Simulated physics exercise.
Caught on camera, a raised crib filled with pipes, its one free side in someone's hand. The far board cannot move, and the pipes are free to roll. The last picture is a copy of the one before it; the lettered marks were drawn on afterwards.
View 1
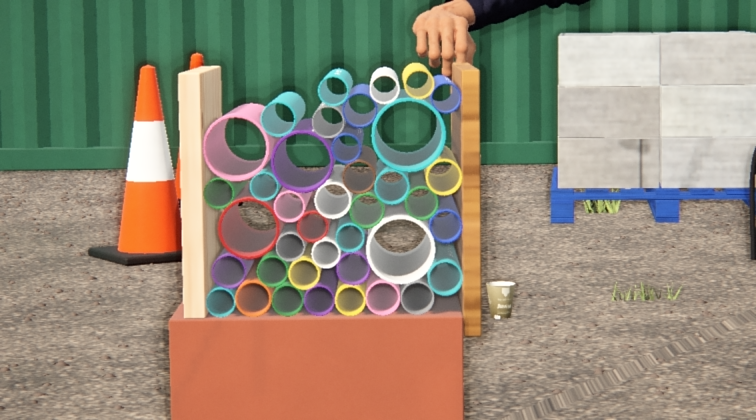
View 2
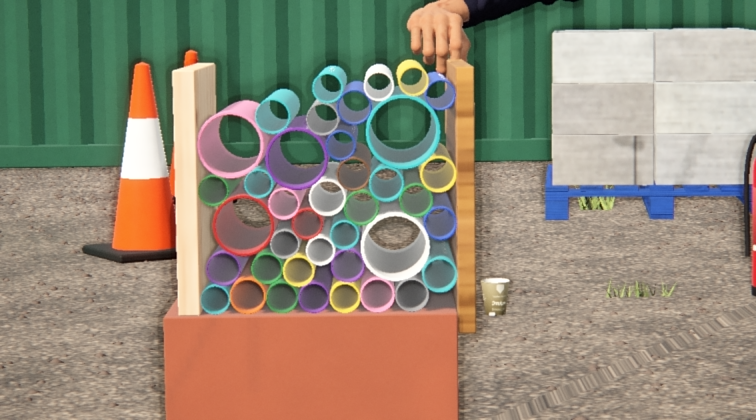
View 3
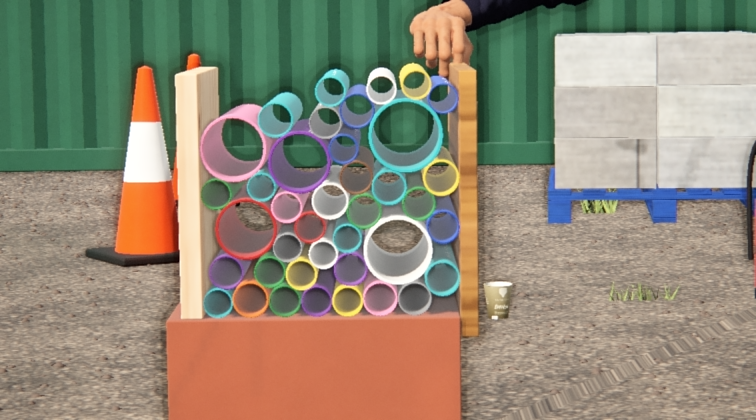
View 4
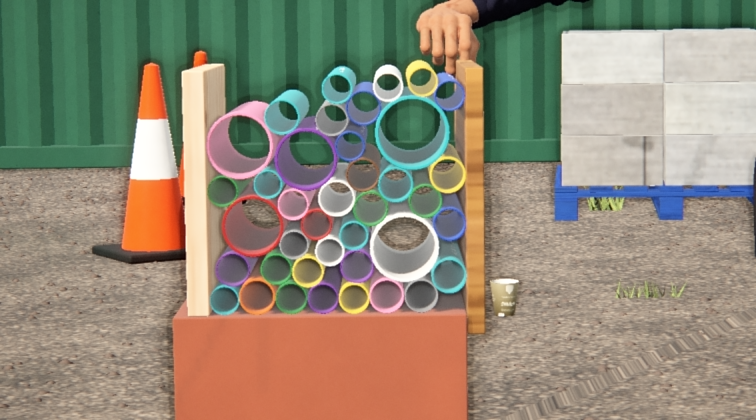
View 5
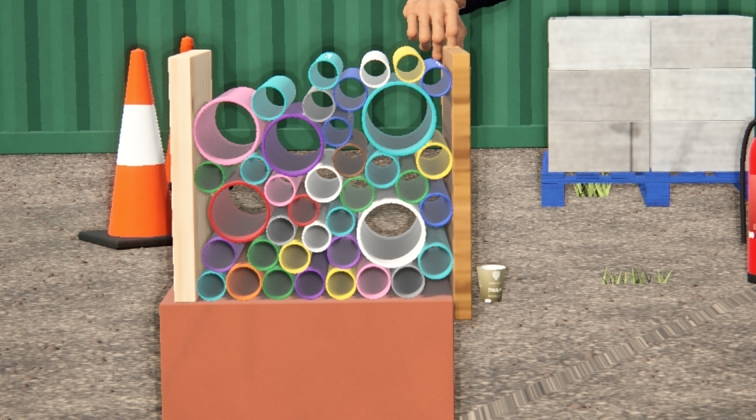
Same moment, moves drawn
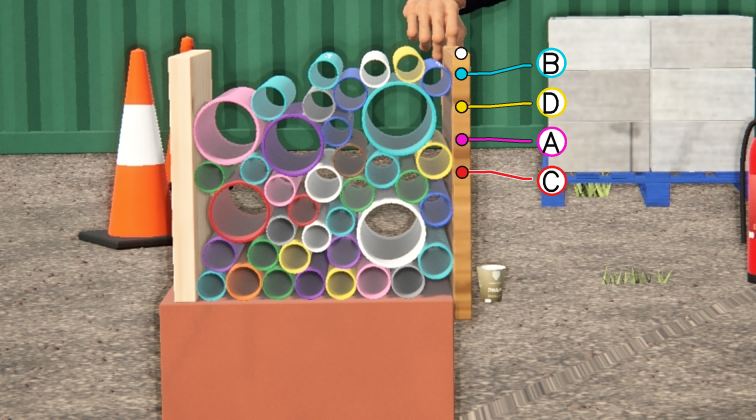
A hand gripping the wooden side board of a raised crib stacked with colourful pipes, the pipes staying still as the view shifts slightly.
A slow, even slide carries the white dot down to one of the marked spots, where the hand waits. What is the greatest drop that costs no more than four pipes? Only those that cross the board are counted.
Slide it to C.
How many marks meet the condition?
The number is four.
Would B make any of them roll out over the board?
No, at B.
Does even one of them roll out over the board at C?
Yes, at C.
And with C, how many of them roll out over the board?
At C the number is two.
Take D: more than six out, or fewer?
At D, fewer than six.
On the marked copy, A at (462, 140); B at (462, 74); C at (462, 172); D at (462, 107); the white dot at (461, 53).
Taking C. A third of the way, top of the board (452, 110).
Two thirds of the way, top of the board (453, 172).
When it is over, top of the board (453, 172), two out over the board.
As for the rest, A none out over the board; B none out over the board; D none out over the board.
